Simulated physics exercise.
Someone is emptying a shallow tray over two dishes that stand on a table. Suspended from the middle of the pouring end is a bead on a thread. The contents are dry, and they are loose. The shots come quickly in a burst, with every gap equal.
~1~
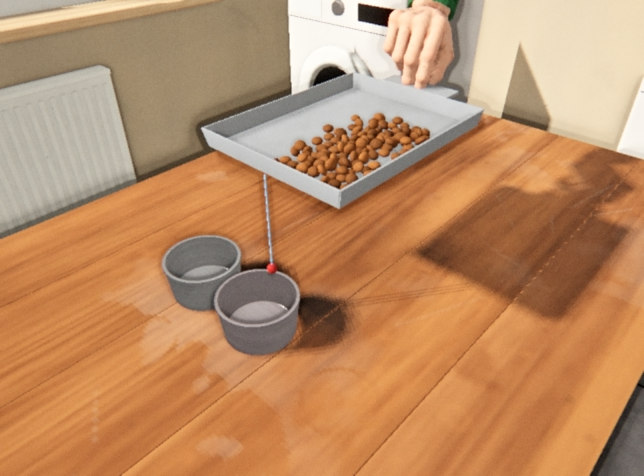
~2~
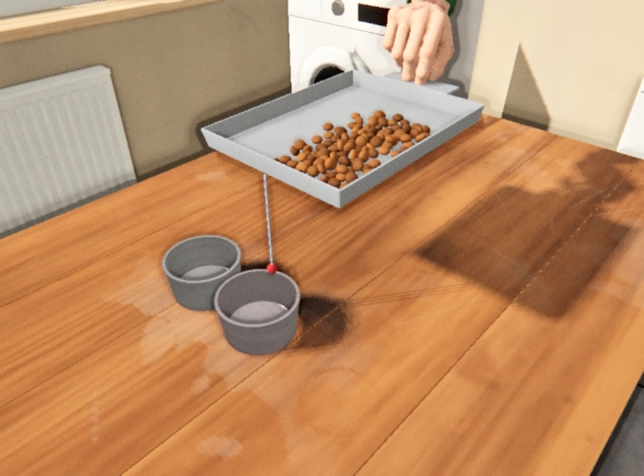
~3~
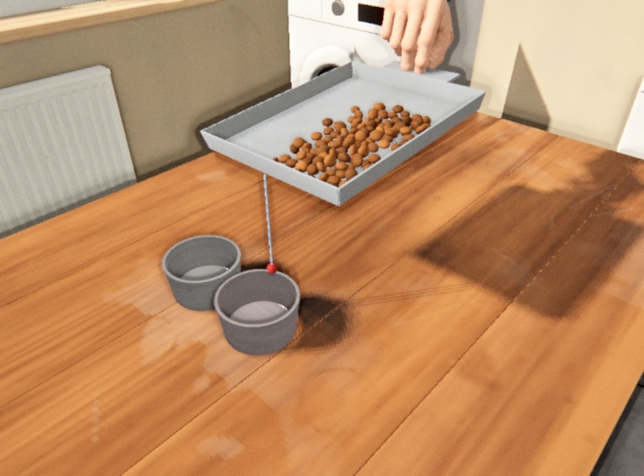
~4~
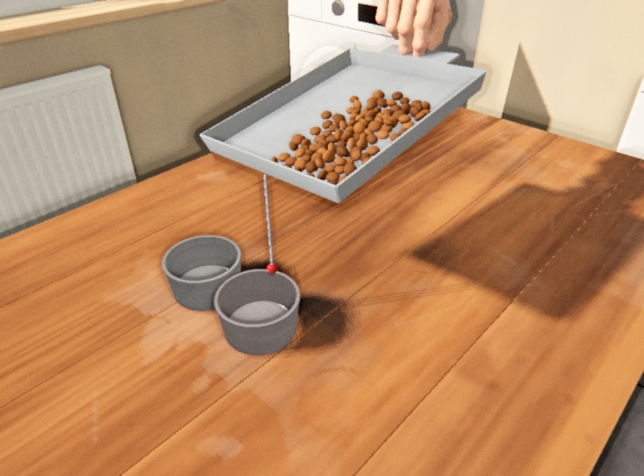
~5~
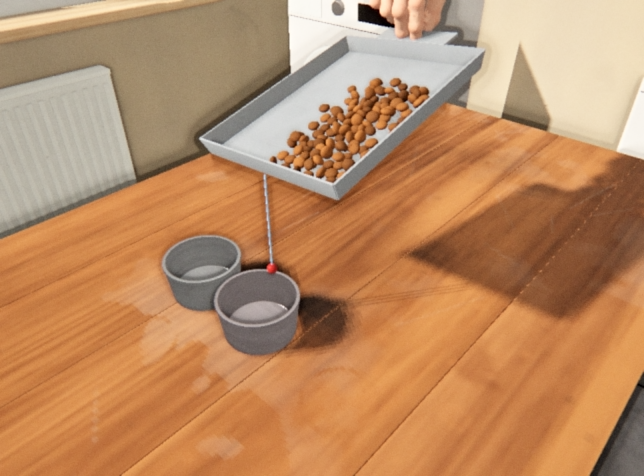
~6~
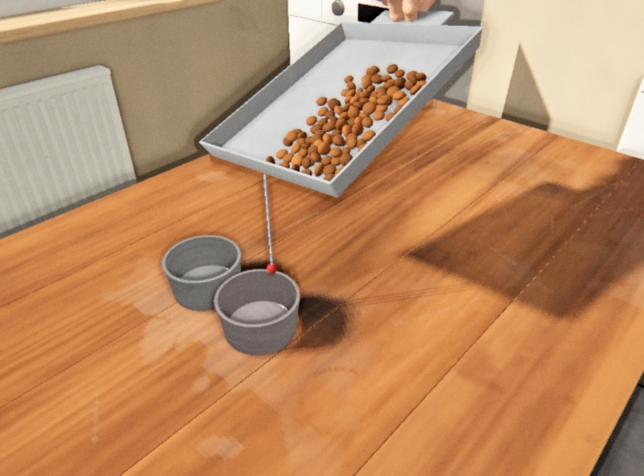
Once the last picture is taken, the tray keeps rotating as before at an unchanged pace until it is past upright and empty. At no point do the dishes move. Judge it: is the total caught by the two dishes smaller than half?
No.
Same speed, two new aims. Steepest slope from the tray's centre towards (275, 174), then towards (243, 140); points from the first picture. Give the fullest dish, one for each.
Rightward dish at the first place, Leftward dish at the second.
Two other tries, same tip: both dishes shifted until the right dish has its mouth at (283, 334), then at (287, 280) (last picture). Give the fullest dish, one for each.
First try, the dish to the left; second try, the dish to the left.
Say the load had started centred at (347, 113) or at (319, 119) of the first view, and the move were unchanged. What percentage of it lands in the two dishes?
Roughly 90 per cent, then roughly 90 per cent.
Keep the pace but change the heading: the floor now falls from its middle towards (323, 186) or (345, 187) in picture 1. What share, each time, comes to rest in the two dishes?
I'd say some 10 in a hundred at first, then 0 in a hundred.
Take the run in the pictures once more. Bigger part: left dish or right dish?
Winner, as observed: The left-positioned one.
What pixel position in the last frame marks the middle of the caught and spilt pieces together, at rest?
At about (211, 285), give or take.
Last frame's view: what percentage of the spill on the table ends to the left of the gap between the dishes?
Roughly 80 %.
Shortly afterwards, tray tipped steeply; all but a few on the tray; a little in the air.
Next, tray tipped past a quarter turn; near a quarter on the tray; a little in the right dish; near a third in the left dish; a little outside both; near a quarter in the air.
Some moments later, tray tipped past a quarter turn; a little in the right dish; near two thirds in the left dish; near a quarter outside both.
In the end, tray tipped past a quarter turn; a little in the right dish; near two thirds in the left dish; near a quarter outside both.
